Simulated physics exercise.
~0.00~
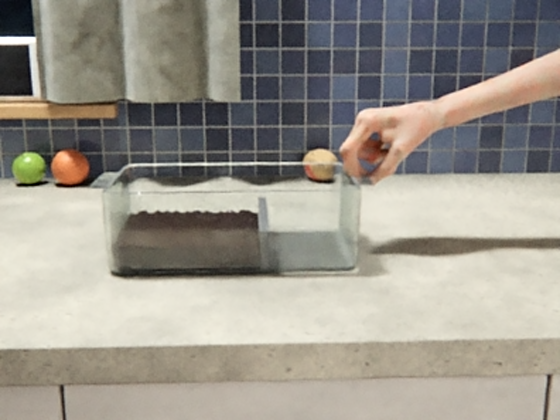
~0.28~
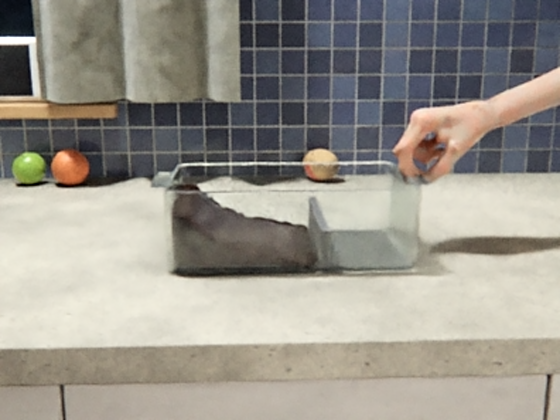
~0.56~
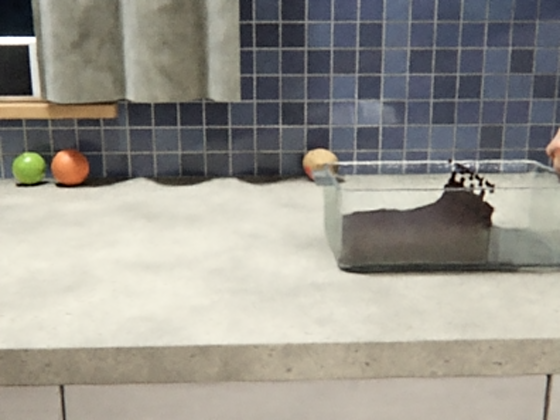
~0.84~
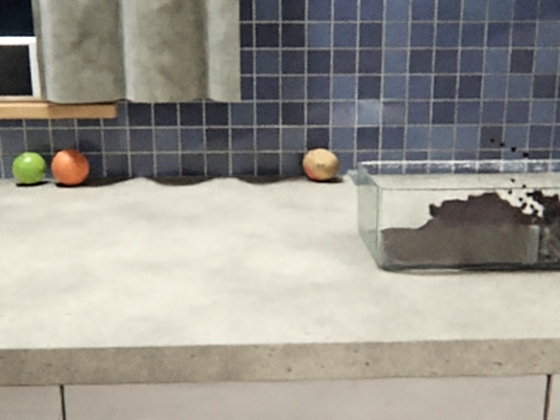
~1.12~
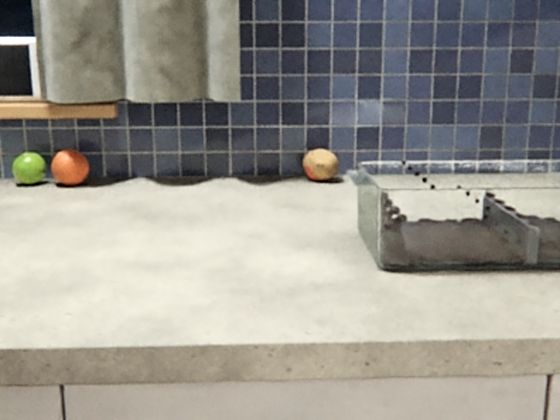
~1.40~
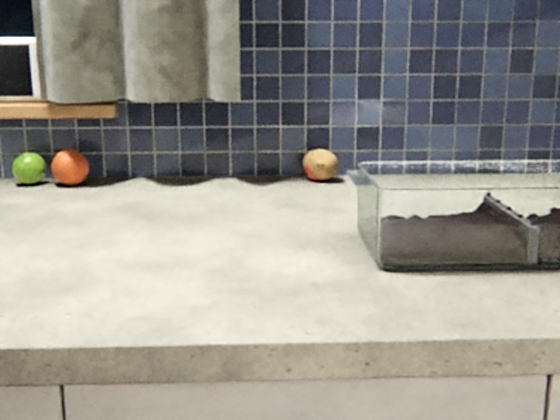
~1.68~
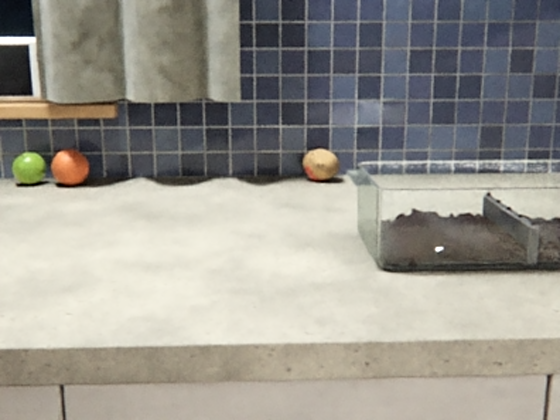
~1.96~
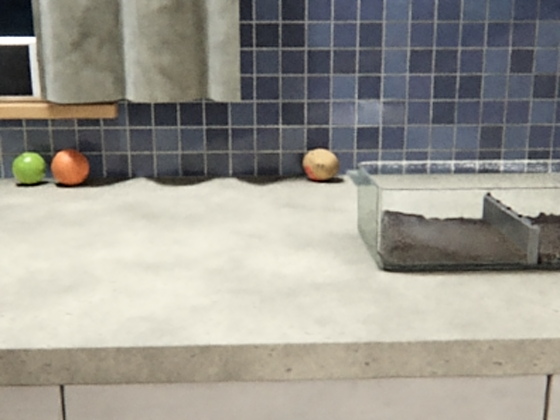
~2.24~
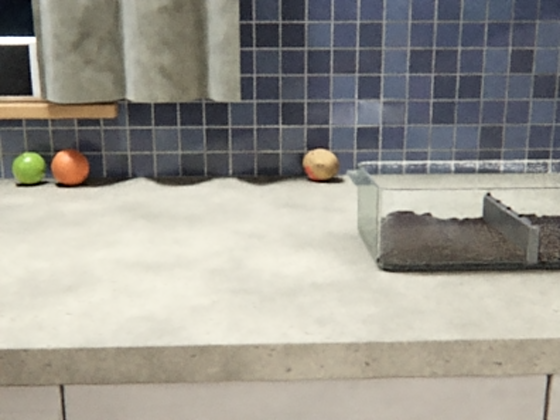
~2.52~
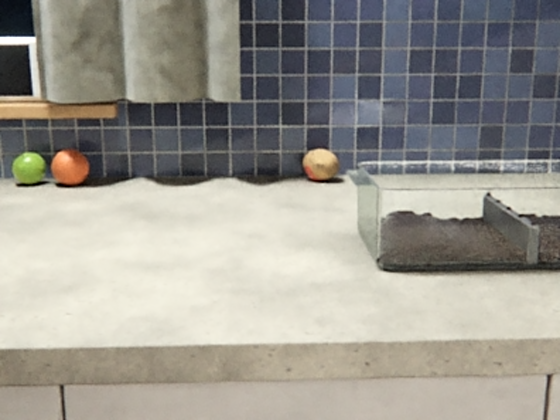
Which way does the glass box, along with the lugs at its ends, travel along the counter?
The box and its lugs move to the right, drawn by the hand.
Divided glass food box sliding right along a counter, pulled by a hand, dark coffee surging over the divider and settling on both sides.
